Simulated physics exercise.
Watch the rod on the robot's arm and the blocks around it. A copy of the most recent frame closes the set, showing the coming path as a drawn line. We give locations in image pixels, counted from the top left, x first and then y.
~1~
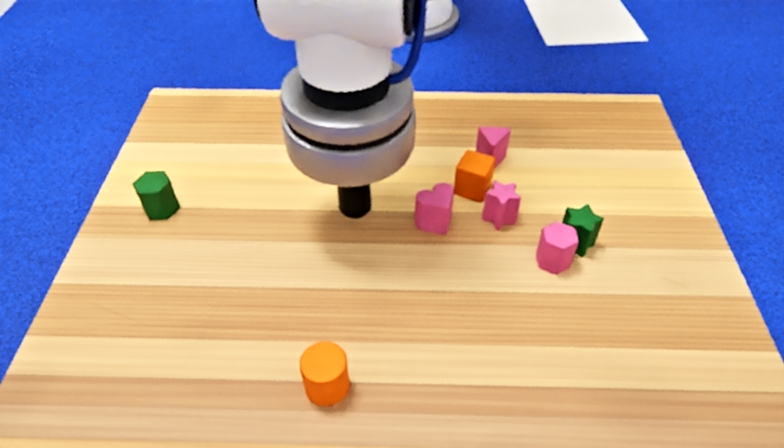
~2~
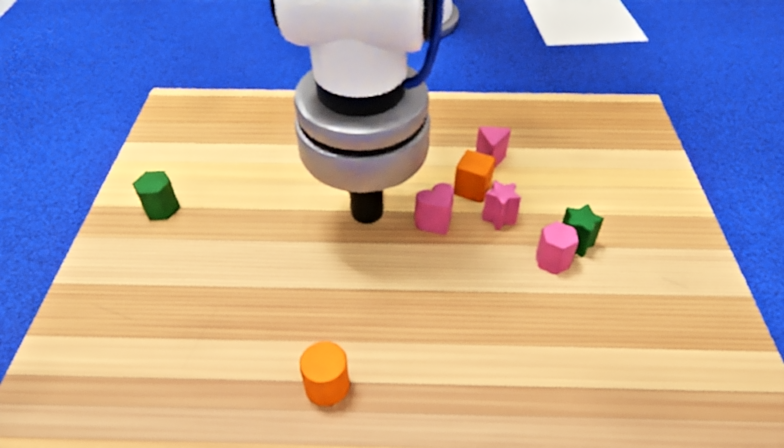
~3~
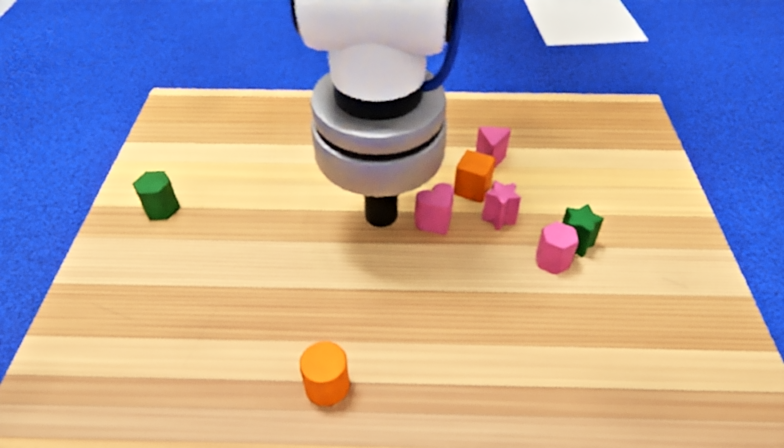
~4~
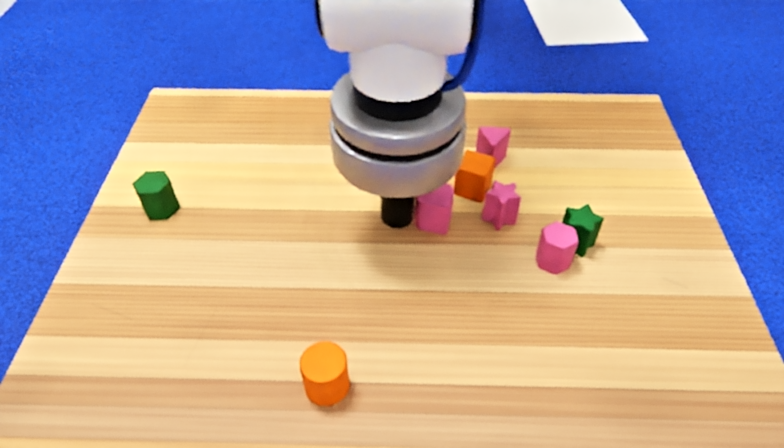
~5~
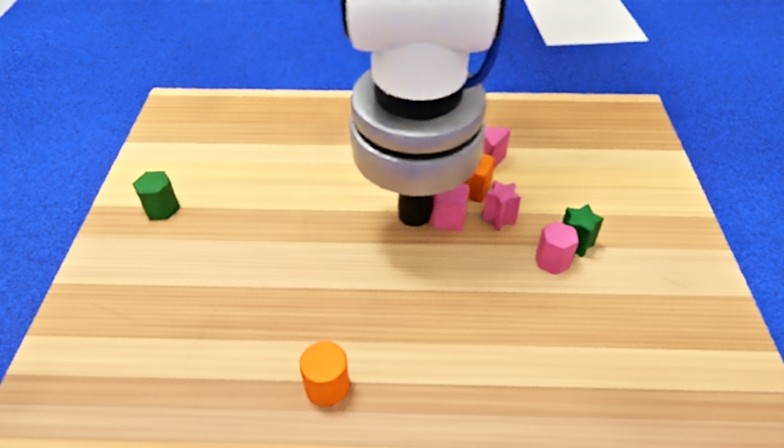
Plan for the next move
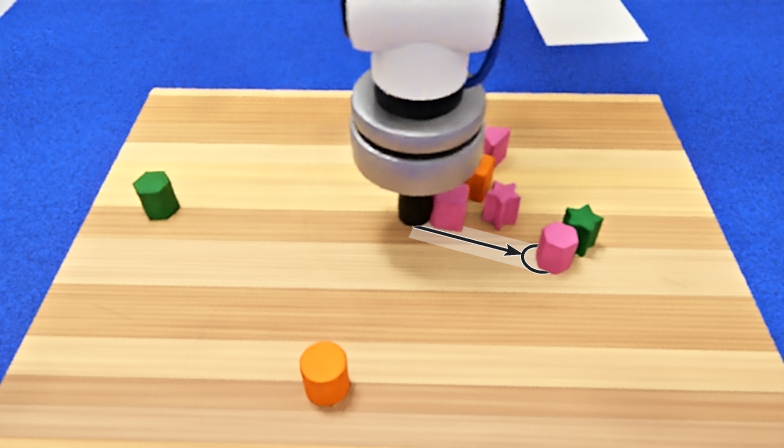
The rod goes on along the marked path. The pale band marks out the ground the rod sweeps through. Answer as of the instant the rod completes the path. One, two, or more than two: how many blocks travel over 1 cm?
My count: 3 or more.
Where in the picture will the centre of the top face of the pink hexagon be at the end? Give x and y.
The centre of its top will be at (583, 241).
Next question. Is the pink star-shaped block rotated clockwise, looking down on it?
Yes.
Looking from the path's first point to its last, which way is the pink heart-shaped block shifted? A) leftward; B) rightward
(A)
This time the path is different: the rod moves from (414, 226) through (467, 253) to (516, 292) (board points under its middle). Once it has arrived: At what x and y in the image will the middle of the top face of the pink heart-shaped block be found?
I predict (475, 194).
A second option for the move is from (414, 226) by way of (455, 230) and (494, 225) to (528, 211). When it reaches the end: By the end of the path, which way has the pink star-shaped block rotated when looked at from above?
In a top view, it turns clockwise.
The line goes in a line from (414, 226) to (540, 259).
On the path given first. One third of the way, rod (456, 226); pink heart-shaped block (480, 190), turned 65° anticlockwise; pink star-shaped block (513, 187), turned 25° clockwise.
Two thirds of the way, rod (499, 237); pink heart-shaped block (486, 190), turned 100° anticlockwise; pink star-shaped block (515, 185), turned 40° clockwise.
At the end, rod (543, 248); pink heart-shaped block (486, 190), turned 100° anticlockwise; pink star-shaped block (515, 185), turned 40° clockwise; pink hexagon (583, 241); green star-shaped block unmoved.
